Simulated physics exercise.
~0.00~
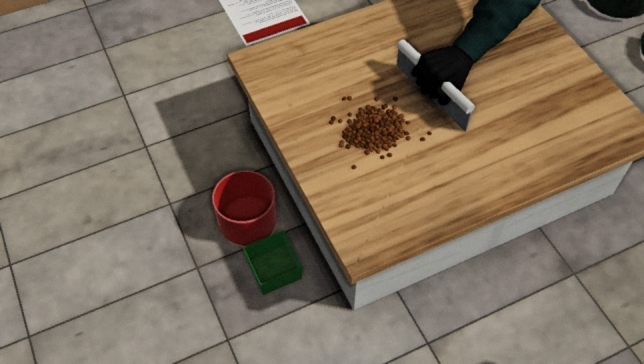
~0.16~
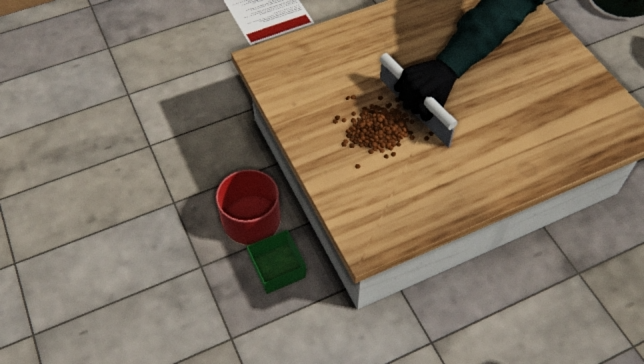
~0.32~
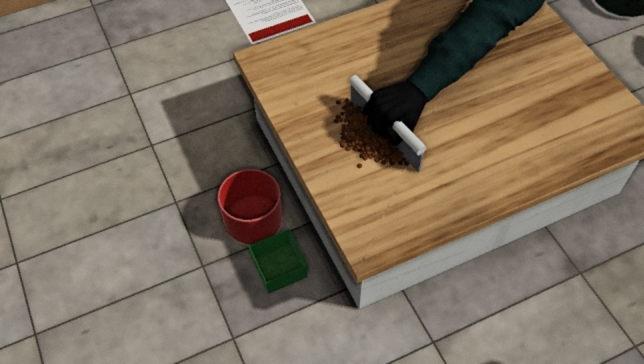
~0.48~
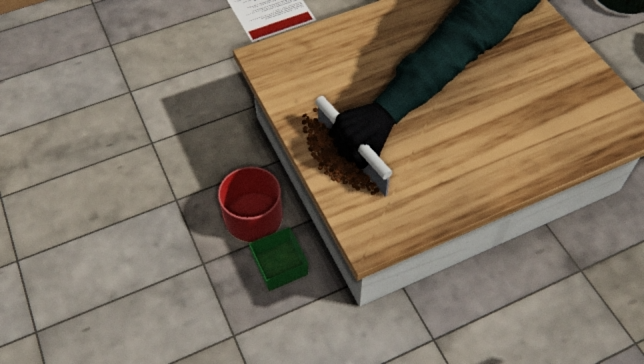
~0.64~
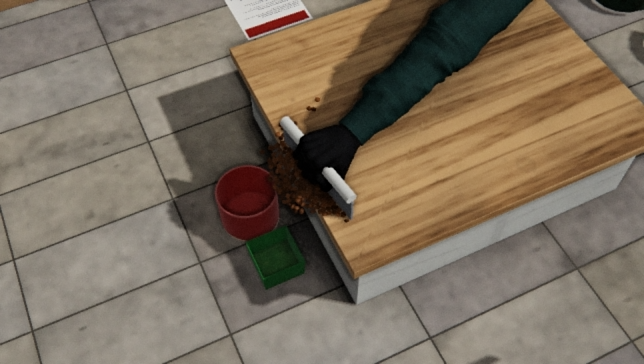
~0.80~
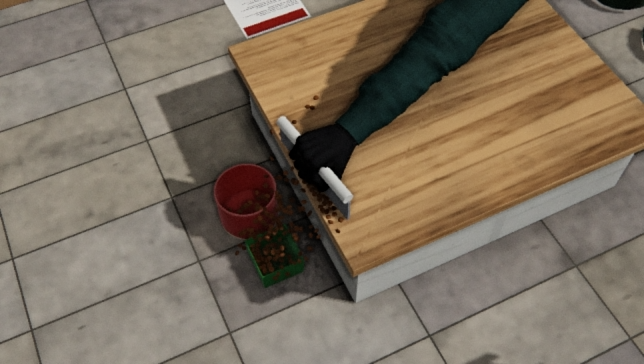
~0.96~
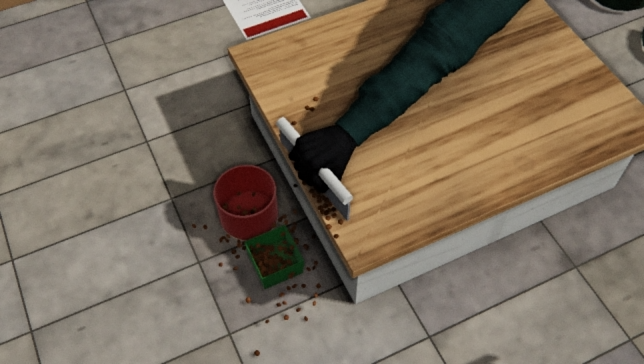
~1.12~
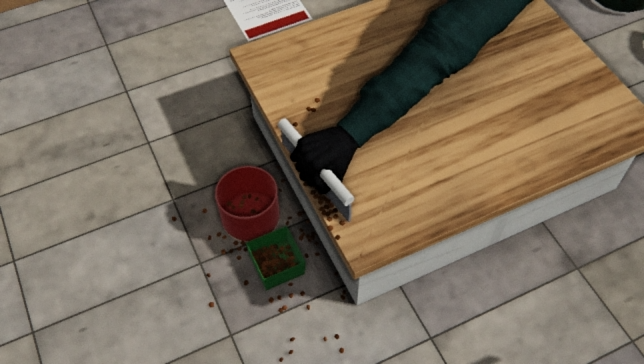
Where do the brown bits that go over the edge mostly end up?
They mostly end up in the green tin or scattered on the floor around the containers, while only a smaller share lands in the red pot.
